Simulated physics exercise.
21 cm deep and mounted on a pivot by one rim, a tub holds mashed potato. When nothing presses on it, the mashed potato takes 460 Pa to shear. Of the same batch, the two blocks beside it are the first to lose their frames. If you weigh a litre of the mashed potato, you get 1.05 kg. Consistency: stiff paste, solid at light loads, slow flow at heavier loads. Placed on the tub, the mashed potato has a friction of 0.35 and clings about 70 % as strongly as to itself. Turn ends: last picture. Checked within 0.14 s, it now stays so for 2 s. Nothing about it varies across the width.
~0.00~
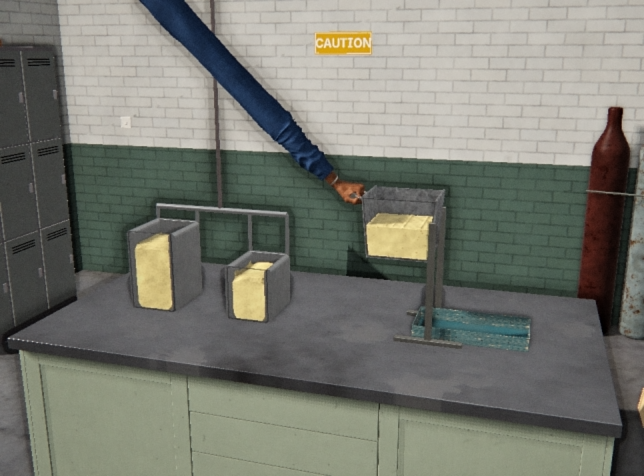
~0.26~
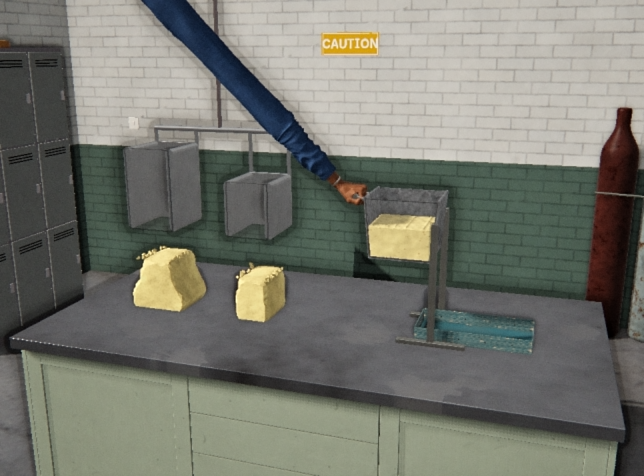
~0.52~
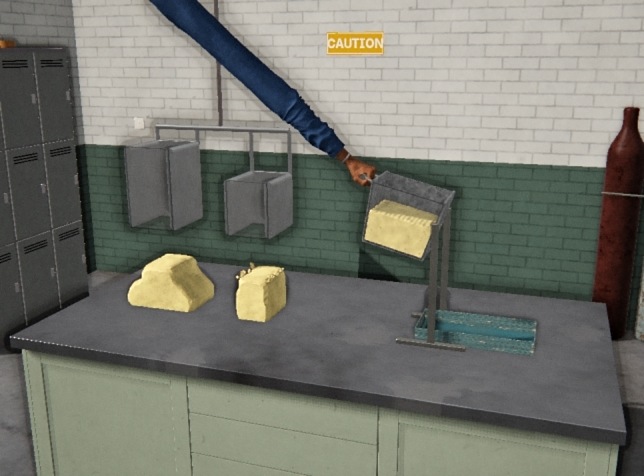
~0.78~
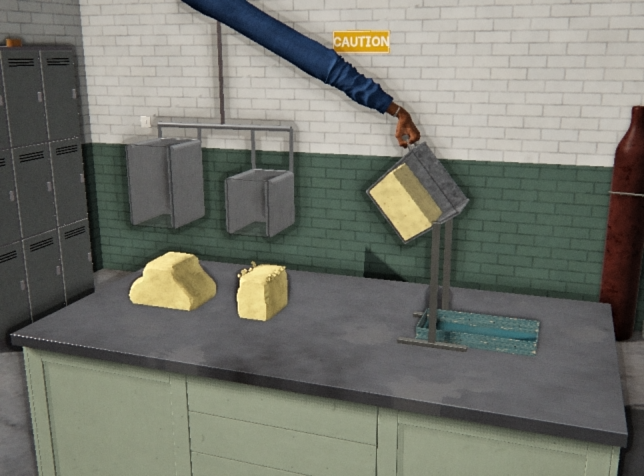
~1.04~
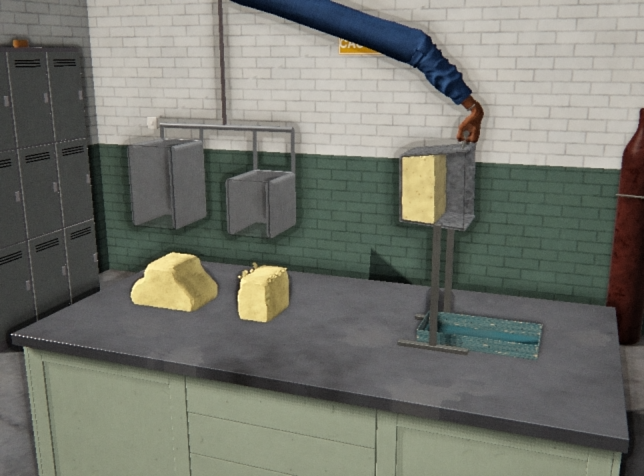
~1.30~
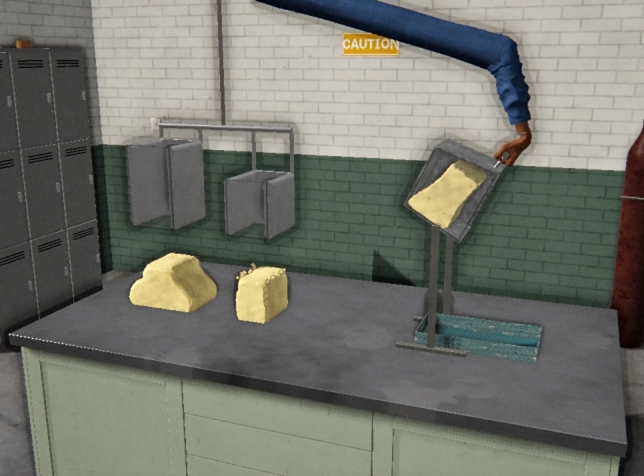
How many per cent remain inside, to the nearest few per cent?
Roughly 0 per cent remains inside.
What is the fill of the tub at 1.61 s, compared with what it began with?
Near 0 in a hundred.
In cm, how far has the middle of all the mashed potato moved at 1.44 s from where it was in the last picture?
Something like 11 cm, I'd say.
By 1.44 s, the tub is at 116 degrees and holds 57 %.
By 1.61 s, the tub is at 116 degrees and holds 0 %.
By 1.78 s, the tub is at 116 degrees and holds 0 %.
By 1.95 s, the tub is at 116 degrees and holds 0 %.
By 3.30 s, at the end, the tub is at 116 degrees and holds 0 %.
